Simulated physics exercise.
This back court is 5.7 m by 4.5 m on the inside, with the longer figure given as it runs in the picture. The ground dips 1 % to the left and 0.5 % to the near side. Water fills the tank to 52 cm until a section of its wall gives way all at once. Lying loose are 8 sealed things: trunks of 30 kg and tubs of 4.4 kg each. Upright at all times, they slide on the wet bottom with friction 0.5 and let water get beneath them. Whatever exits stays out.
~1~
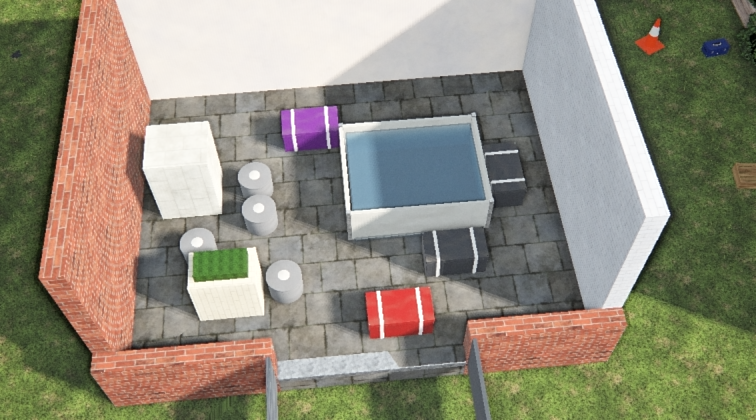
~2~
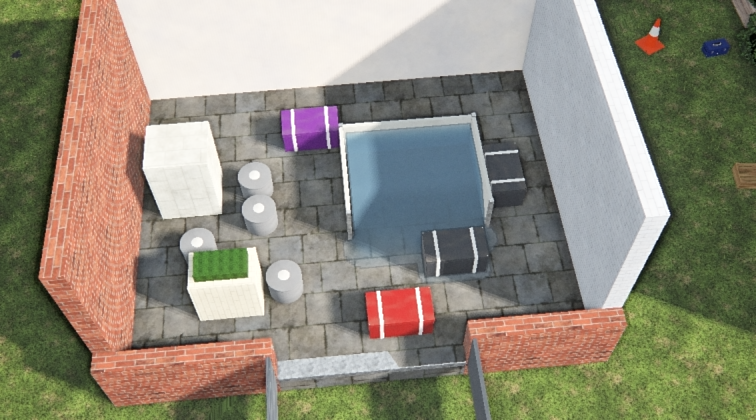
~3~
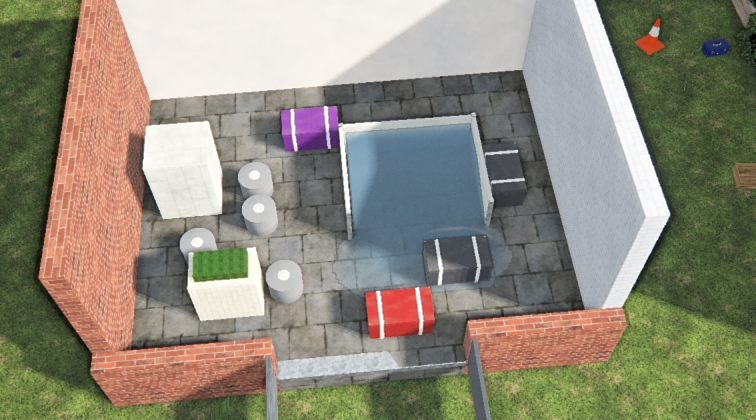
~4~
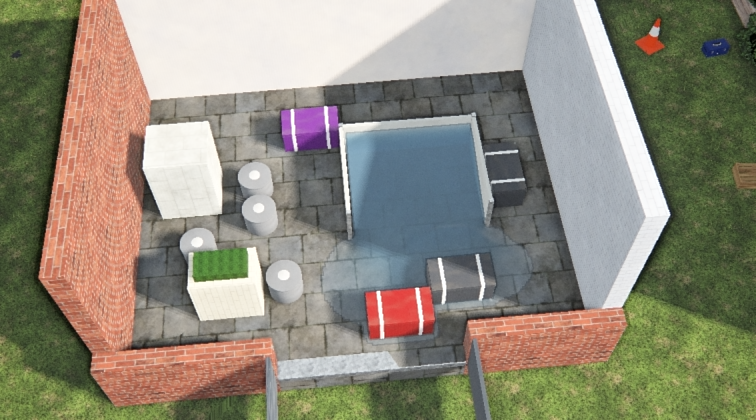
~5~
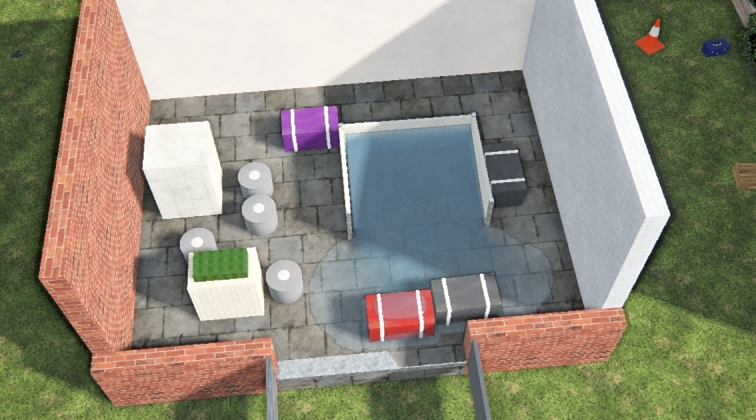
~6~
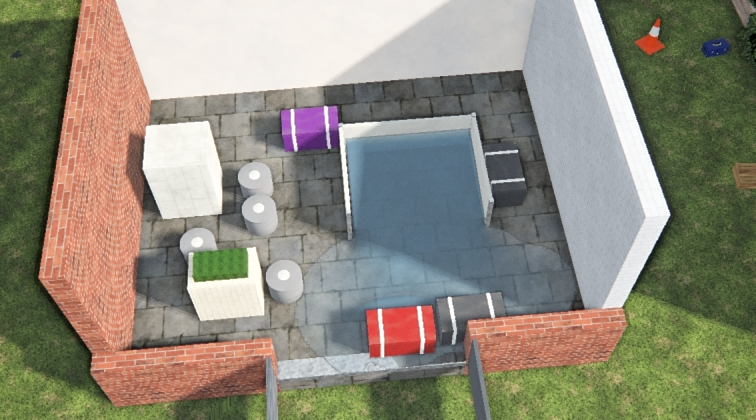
Water spreads from an open-sided pool across the paving, pushing a grey trunk, then nudging a red one.
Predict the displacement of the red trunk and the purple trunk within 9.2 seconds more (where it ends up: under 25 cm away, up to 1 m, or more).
Result: The red trunk goes beyond a metre. The purple trunk does not really move.
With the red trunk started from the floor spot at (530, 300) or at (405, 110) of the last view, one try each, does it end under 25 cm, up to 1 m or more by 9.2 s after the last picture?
Run one, it gets swept far; run two, it remains planted.
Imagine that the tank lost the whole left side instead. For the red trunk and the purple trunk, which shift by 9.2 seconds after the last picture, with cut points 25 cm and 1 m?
Then the red trunk remains roughly in place and the purple trunk remains roughly in place.
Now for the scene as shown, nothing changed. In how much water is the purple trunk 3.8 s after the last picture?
Roughly 0 cm deep.
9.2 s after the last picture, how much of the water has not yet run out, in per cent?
About 40 in a hundred parts of the water.
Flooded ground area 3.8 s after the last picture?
Somewhere around 14 m2, roughly.
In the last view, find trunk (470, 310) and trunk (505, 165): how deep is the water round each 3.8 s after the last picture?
Depths: Near 4 cm, then near 5 cm.
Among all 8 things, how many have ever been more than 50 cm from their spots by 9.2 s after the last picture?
Counting them up, I find 2.
Then, 1.2 s after the last picture the red trunk has gone out; the purple trunk is near (310, 120), 0.0 m from its start, aground; 1 of 8 are out; 1 afloat.
Then, 3.8 s after the last picture the red trunk has gone out; the purple trunk is near (310, 120), 0.0 m from its start, aground; 1 of 8 are out; 0 afloat.
Then, 6.2 s after the last picture the red trunk has gone out; the purple trunk is near (310, 120), 0.0 m from its start, aground; 1 of 8 are out; 0 afloat.
Then, 9.2 s after the last picture the red trunk has gone out; the purple trunk is near (310, 120), 0.0 m from its start, aground; 1 of 8 are out; 1 afloat.
